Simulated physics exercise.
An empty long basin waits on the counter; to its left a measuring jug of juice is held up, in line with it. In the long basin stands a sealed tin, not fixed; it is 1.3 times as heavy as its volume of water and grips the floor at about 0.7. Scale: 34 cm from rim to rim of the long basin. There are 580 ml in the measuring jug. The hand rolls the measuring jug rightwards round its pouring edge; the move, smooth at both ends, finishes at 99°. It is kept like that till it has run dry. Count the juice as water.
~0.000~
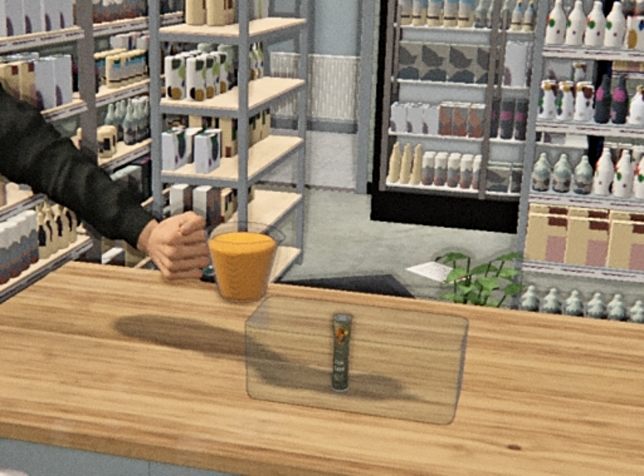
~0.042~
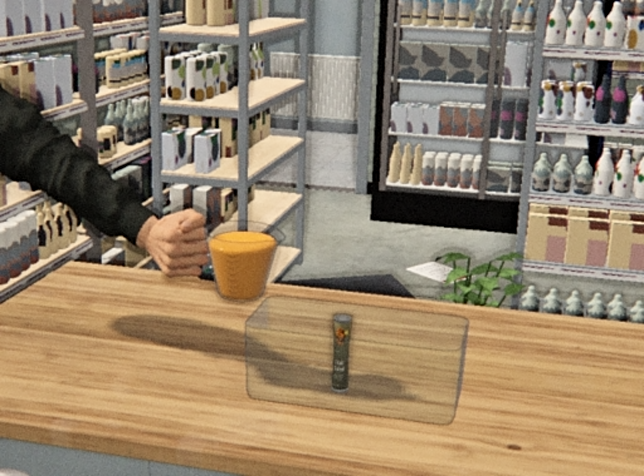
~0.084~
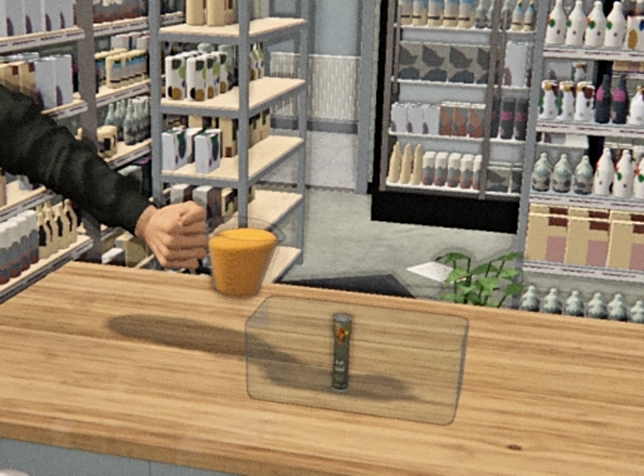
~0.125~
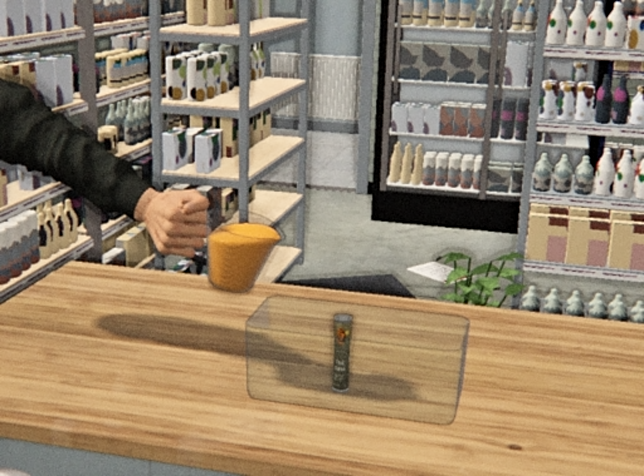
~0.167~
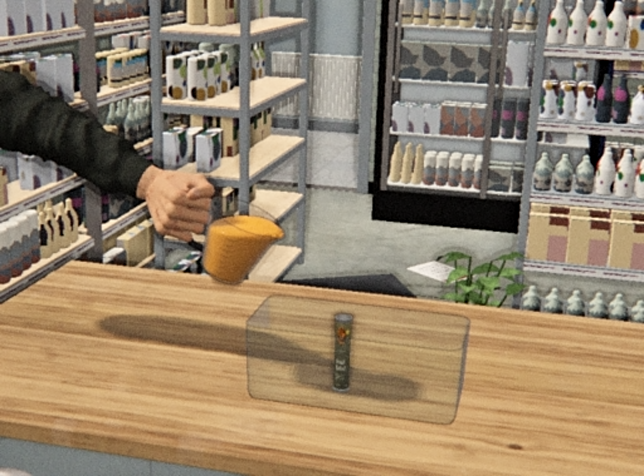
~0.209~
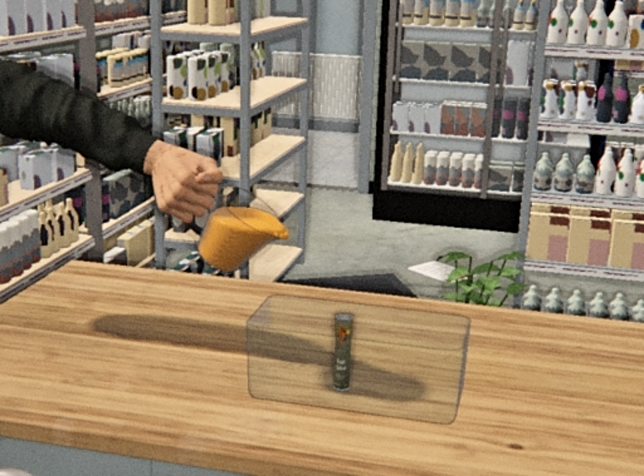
A hand tilts a measuring jug of orange juice rightwards above a wooden counter.
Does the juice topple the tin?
It goes over.
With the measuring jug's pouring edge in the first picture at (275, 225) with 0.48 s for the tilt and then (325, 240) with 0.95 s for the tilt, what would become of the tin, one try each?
First it goes over; then it keeps standing.
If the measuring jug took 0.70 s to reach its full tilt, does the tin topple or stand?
Then it topples.
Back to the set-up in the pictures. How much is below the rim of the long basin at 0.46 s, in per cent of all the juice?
Some 6 per cent.
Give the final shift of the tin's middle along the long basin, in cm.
About 8.0 cm.
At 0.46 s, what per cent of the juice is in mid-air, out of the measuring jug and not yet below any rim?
Near 40 in a hundred.
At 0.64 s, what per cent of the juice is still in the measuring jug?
Some 7 per cent.
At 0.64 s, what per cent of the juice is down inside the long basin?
About 64 per cent.
Then, 0.46 s in, the tilt is 94° and 55 per cent is still to pour; the tin stands where it began.
Then, 0.64 s in, the tilt is 99° and 7 per cent is still to pour; the tin leans 10°.
Then, 0.82 s in, the tilt is 99° and 0 per cent is still to pour; the tin lies on its side.
Then, 1.03 s in, the tilt is 99° and 0 per cent is still to pour; the tin lies on its side.
Finally, the tin lies on its side.
